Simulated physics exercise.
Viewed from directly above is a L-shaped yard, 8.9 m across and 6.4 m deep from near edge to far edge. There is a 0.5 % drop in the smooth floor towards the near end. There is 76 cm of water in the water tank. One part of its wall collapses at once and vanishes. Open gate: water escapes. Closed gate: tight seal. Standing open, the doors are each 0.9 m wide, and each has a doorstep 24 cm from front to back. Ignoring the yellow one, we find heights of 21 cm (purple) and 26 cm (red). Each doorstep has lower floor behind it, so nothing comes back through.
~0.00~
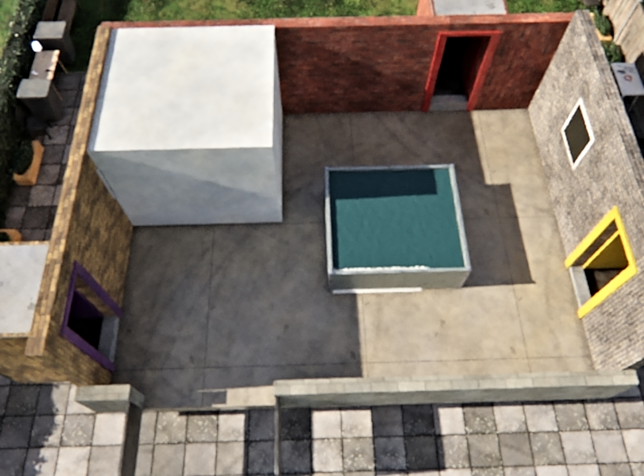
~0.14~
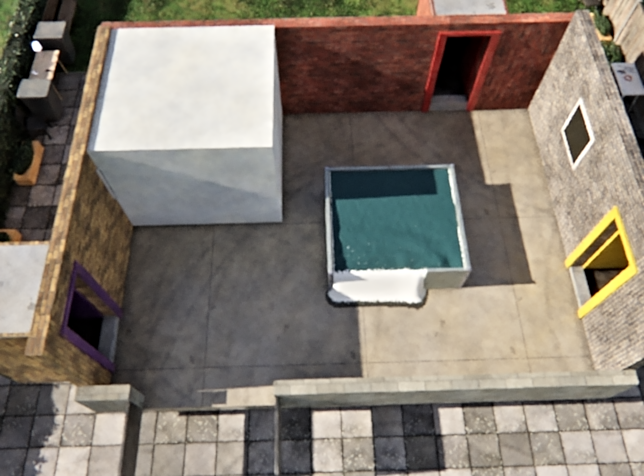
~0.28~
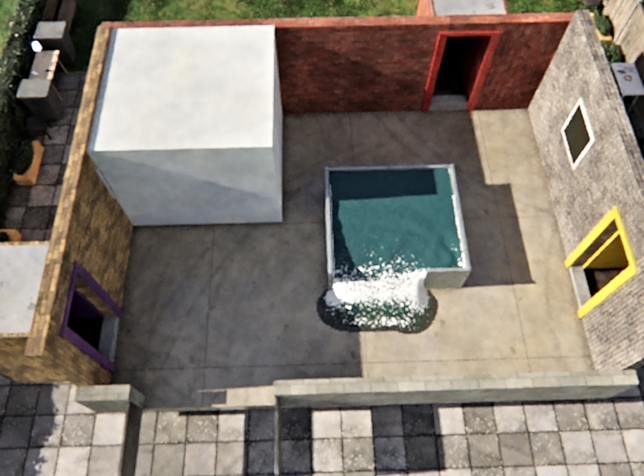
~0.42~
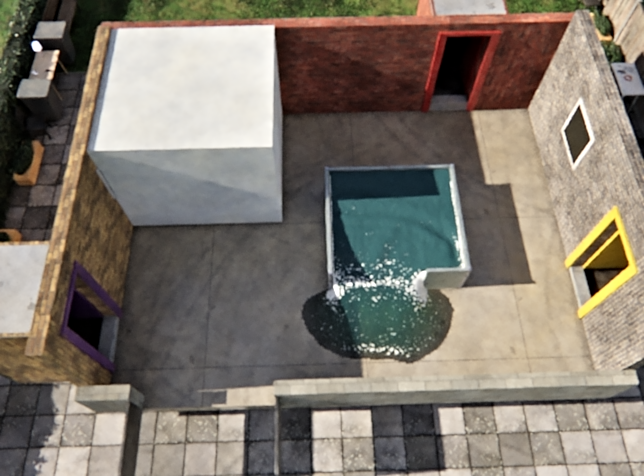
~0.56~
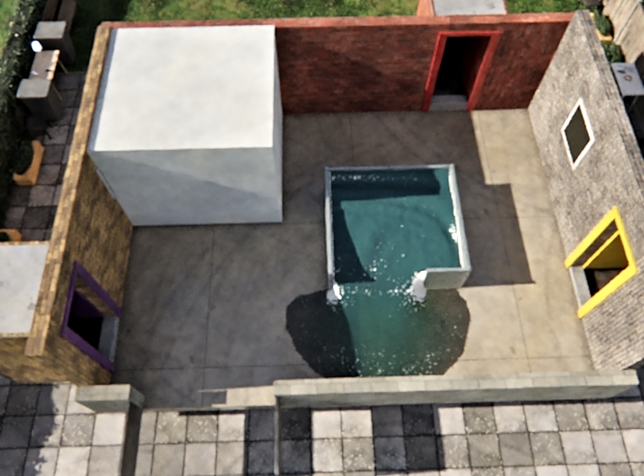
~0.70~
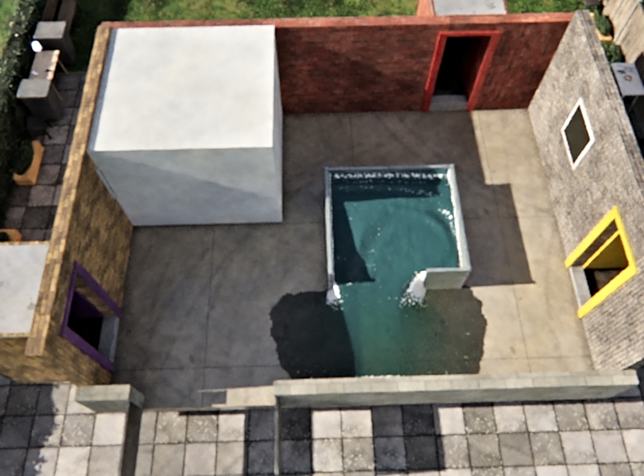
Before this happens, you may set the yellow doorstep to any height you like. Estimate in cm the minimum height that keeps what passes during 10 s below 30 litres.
I would say 13 cm.
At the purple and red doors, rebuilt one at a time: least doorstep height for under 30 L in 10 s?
About 19 cm at purple and 7.0 cm at red.
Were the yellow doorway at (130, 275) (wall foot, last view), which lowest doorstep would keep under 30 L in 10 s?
Roughly 12.5 cm, give or take.
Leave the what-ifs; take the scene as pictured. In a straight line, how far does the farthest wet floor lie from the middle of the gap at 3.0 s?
The front sits around 5.4 m out.
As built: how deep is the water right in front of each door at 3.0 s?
In cm: Purple 27, yellow 18, red 0.
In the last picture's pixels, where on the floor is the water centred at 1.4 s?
I'd put it close to (385, 278).
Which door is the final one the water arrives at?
Answer: The red door.
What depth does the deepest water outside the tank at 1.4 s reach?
Max depth: About 56 cm.
After 1.4 s water covers 20 % of the floor, deepest (56 cm) near (377, 378); it has not reached the yellow door.
After 3.0 s water covers 50 % of the floor, deepest (35 cm) near (585, 382); 18 cm at the yellow door, 8 litres in over its 8 cm doorstep.
After 10.0 s water covers 100 % of the floor, deepest (13 cm) near (305, 181); 8 cm at the yellow door, 94 litres in over its 8 cm doorstep.
At the yellow door as built, the water arrived by 2.4 s and peaked near 18 cm at 3.0 s.
With a doorstep of 11.5 cm, 46 litres would have come in within the 10 s; with 16 cm, 12 litres. So under 30 litres takes about 13 cm.
